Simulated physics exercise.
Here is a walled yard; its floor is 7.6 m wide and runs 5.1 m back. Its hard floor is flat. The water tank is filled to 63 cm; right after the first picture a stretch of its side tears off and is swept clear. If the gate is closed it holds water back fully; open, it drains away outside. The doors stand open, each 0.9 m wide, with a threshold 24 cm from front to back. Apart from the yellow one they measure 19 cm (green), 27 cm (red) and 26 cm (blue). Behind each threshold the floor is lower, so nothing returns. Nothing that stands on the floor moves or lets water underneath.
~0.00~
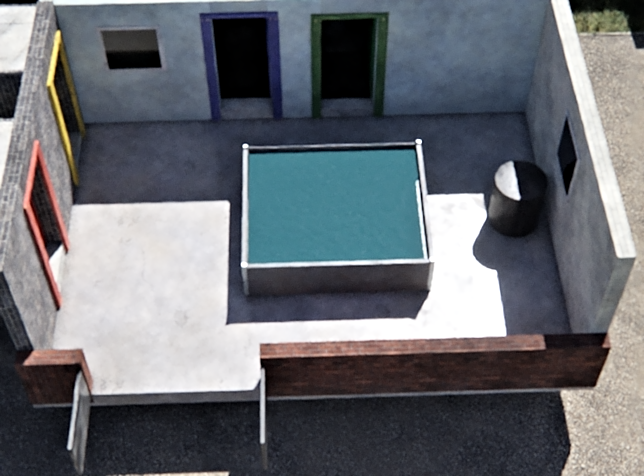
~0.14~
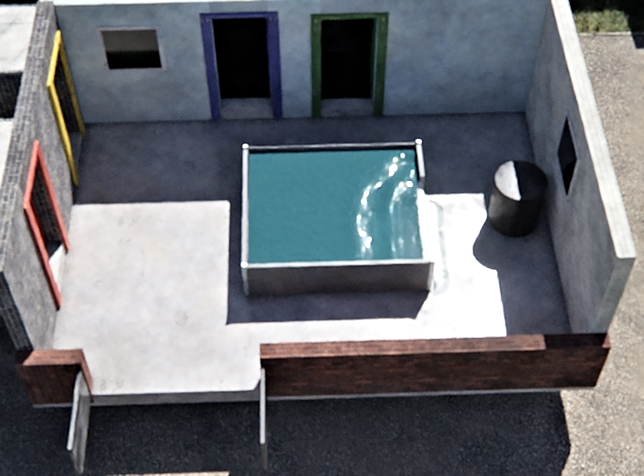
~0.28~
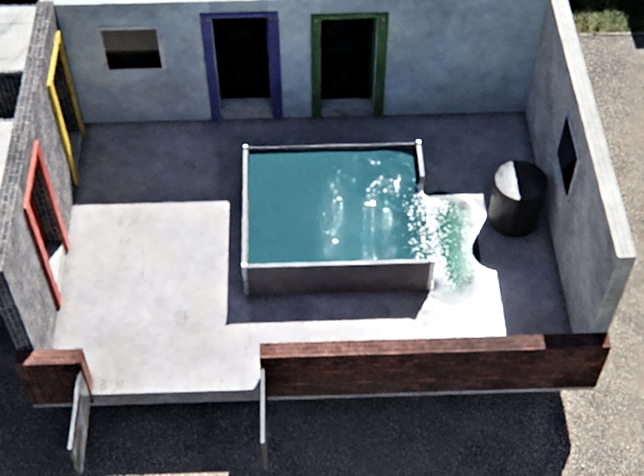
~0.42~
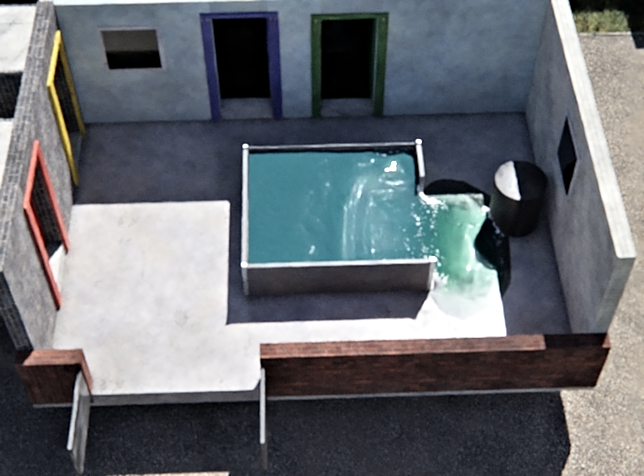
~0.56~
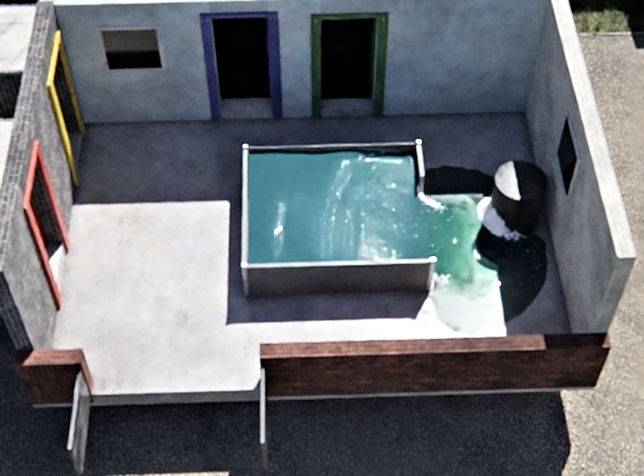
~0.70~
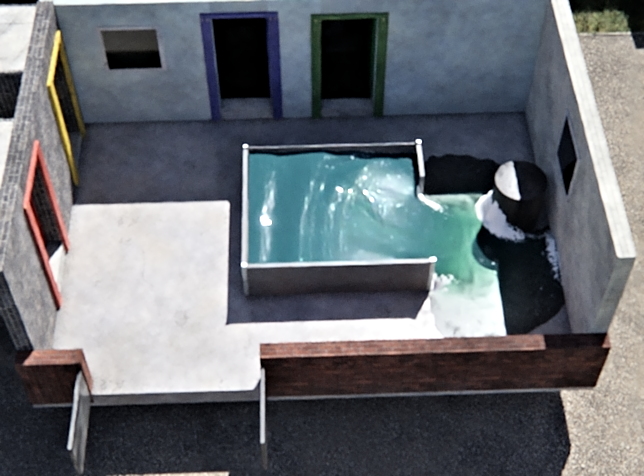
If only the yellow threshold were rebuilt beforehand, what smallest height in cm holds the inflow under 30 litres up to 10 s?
It would have to be roughly 13.5 cm high.
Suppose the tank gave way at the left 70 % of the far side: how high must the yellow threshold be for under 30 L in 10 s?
About 27 cm.
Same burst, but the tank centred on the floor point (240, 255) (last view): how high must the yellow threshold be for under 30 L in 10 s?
Some 11.5 cm.
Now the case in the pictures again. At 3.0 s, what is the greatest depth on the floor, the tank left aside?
Roughly 47 cm.
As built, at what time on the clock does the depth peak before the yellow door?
At about 7.5 s.
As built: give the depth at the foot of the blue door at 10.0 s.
Some 13.0 cm.
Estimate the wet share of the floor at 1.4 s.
Some 20 per cent of it.
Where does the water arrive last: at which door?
The yellow one.
After 1.4 s water covers 20 % of the floor, deepest (46 cm) near (546, 274); it has not reached the yellow door.
After 3.0 s water covers 40 % of the floor, deepest (47 cm) near (577, 364); it has not reached the yellow door.
After 10.0 s water covers 100 % of the floor, deepest (18 cm) near (241, 201); 14 cm at the yellow door, 4 litres in over its 17 cm threshold.
At the yellow door as built, the water arrived by 5.6 s and peaked near 19 cm at 7.6 s.
With a threshold of 11 cm, 62 litres would have come in within the 10 s; with 14.5 cm, 19 litres. So under 30 litres takes about 13.5 cm.
